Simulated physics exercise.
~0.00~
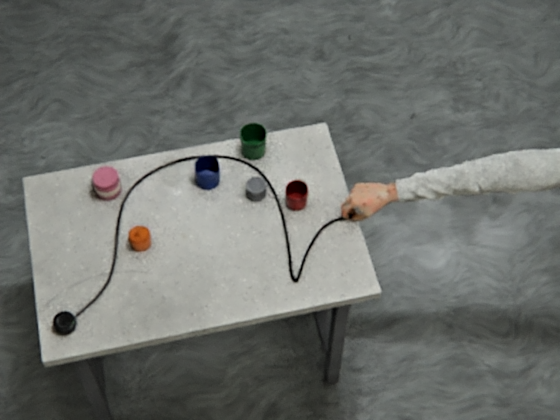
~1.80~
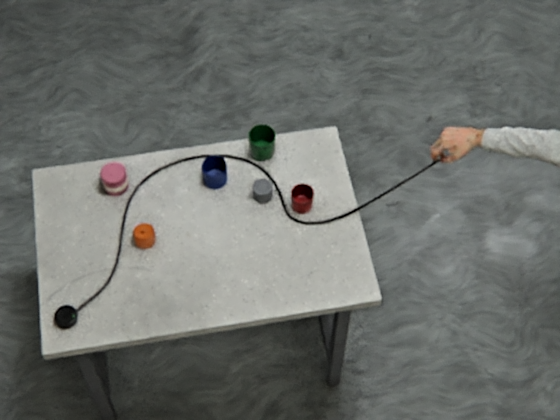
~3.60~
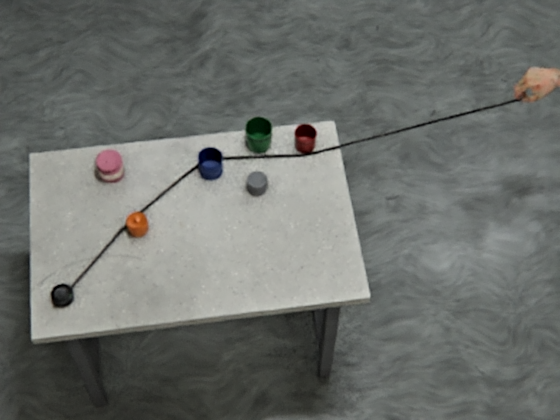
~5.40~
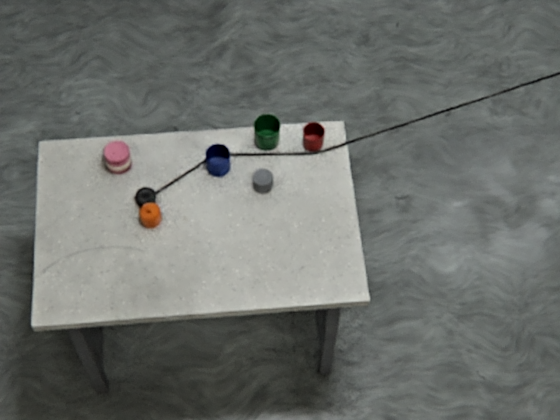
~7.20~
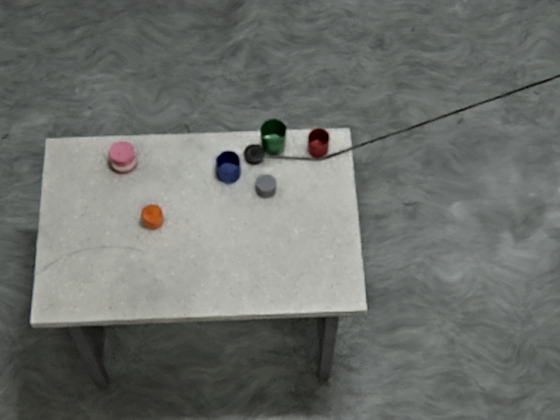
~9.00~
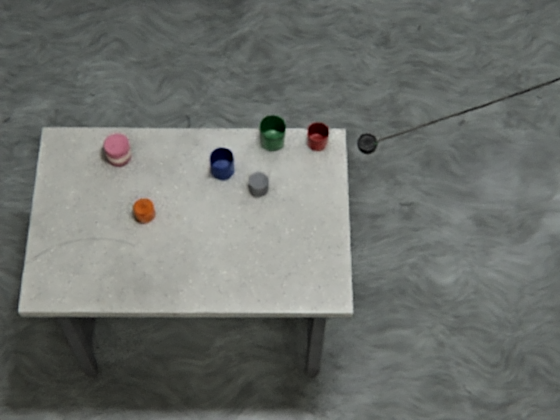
At the start, a hand at the right edge of a pale table holds a black cord that winds among six small colored containers to a round black piece at the lower left. The hand pulls away to the right, drawing out the slack, and the tightening cord drags the red mug toward the back edge. The hand then leaves view as the black piece slides up beside the orange pot. It continues past the blue cup to just below the green mug. Finally, it passes the right edge, still on the taut cord, leaving all six containers upright on the table.
